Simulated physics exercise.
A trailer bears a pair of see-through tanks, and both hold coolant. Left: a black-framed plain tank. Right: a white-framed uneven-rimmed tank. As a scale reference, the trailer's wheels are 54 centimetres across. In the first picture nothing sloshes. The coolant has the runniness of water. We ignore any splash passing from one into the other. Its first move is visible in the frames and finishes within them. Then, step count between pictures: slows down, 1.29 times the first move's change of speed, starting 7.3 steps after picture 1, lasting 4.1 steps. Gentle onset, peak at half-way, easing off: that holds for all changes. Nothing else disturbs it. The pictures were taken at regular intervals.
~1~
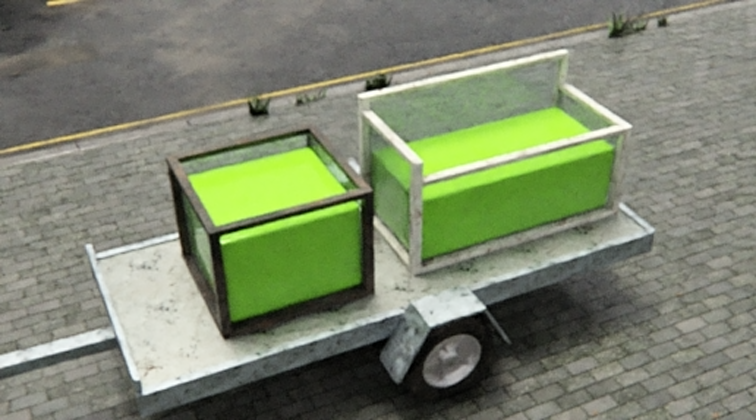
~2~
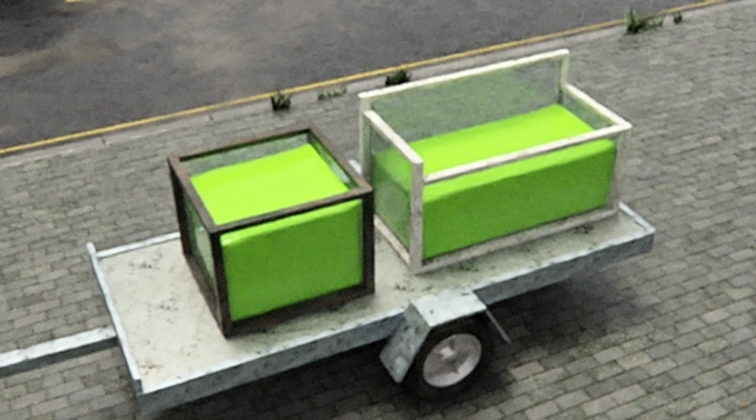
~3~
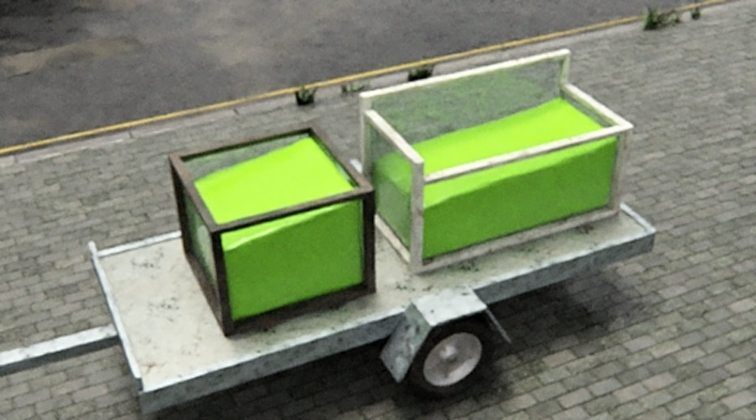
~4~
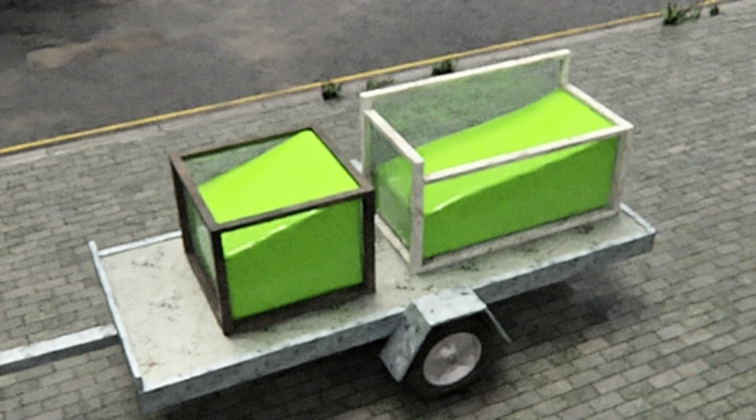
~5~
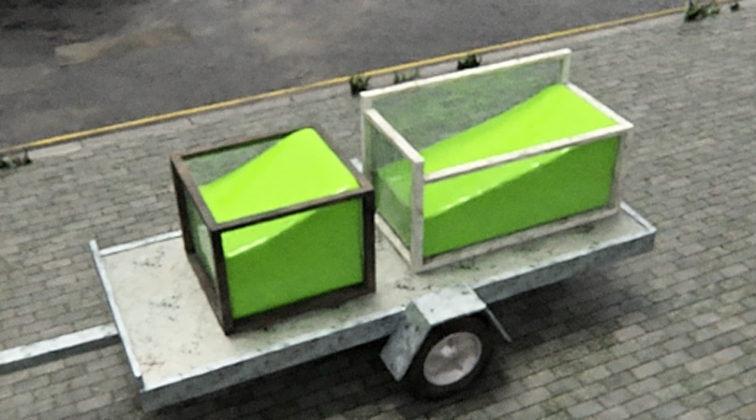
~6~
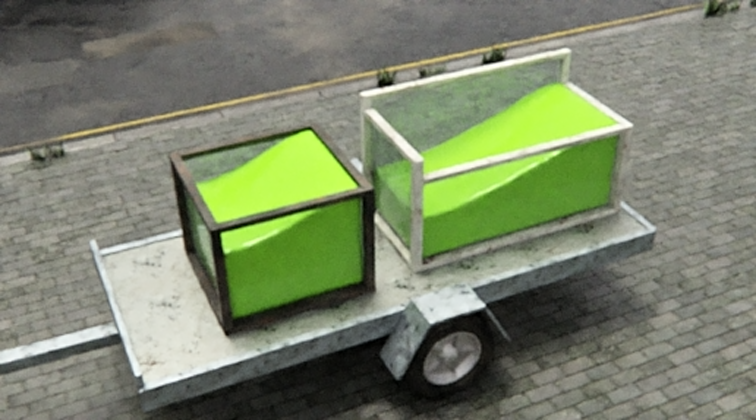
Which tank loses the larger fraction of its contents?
Most likely the right-hand vessel comes off worse.
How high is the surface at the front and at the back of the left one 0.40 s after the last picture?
Front level 64 cm, back level 40 cm.
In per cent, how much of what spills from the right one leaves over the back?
I'd put it at about 60 percent of what spills.
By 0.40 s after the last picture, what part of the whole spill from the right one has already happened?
Around 0 percent of it.
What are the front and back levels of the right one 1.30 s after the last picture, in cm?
Front: 34 cm; back: 52 cm.
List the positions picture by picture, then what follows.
In the first frame, left tank, levels hidden; right tank, front level (424, 191), back level (598, 145); the front is on the left, levels are read along the near walls.
In the second frame, left tank, levels hidden; right tank, front level (424, 191), back level (598, 144).
In the third frame, left tank, front level (231, 237); right tank, front level (425, 200).
In the fourth frame, left tank, front level (232, 246), back level (342, 184); right tank, front level (425, 204), back level (602, 128).
In the fifth frame, left tank, front level (233, 247), back level (342, 180); right tank, front level (425, 210), back level (603, 120).
In the sixth frame, left tank, front level (232, 242), back level (342, 186); right tank, front level (425, 210), back level (602, 121).
Then, 0.40 s after the last picture, the left one has lost nothing (front 65 cm, back 40 cm); the right one has lost nothing (front 41 cm, back 39 cm).
Then, 0.80 s after the last picture, the left one has lost 1 per cent, over the front (front 53 cm, back 45 cm); the right one has lost nothing (front 88 cm, back 18 cm).
Then, 1.30 s after the last picture, the left one has lost 2 per cent, over the front (front 42 cm, back 56 cm); the right one has lost 3 per cent, over the front and the near side (front 34 cm, back 52 cm).
Then, 3.69 s after the last picture, the left one has lost 3 per cent, over the front, a little elsewhere; the right one has lost 10 per cent, over the back, a little elsewhere.
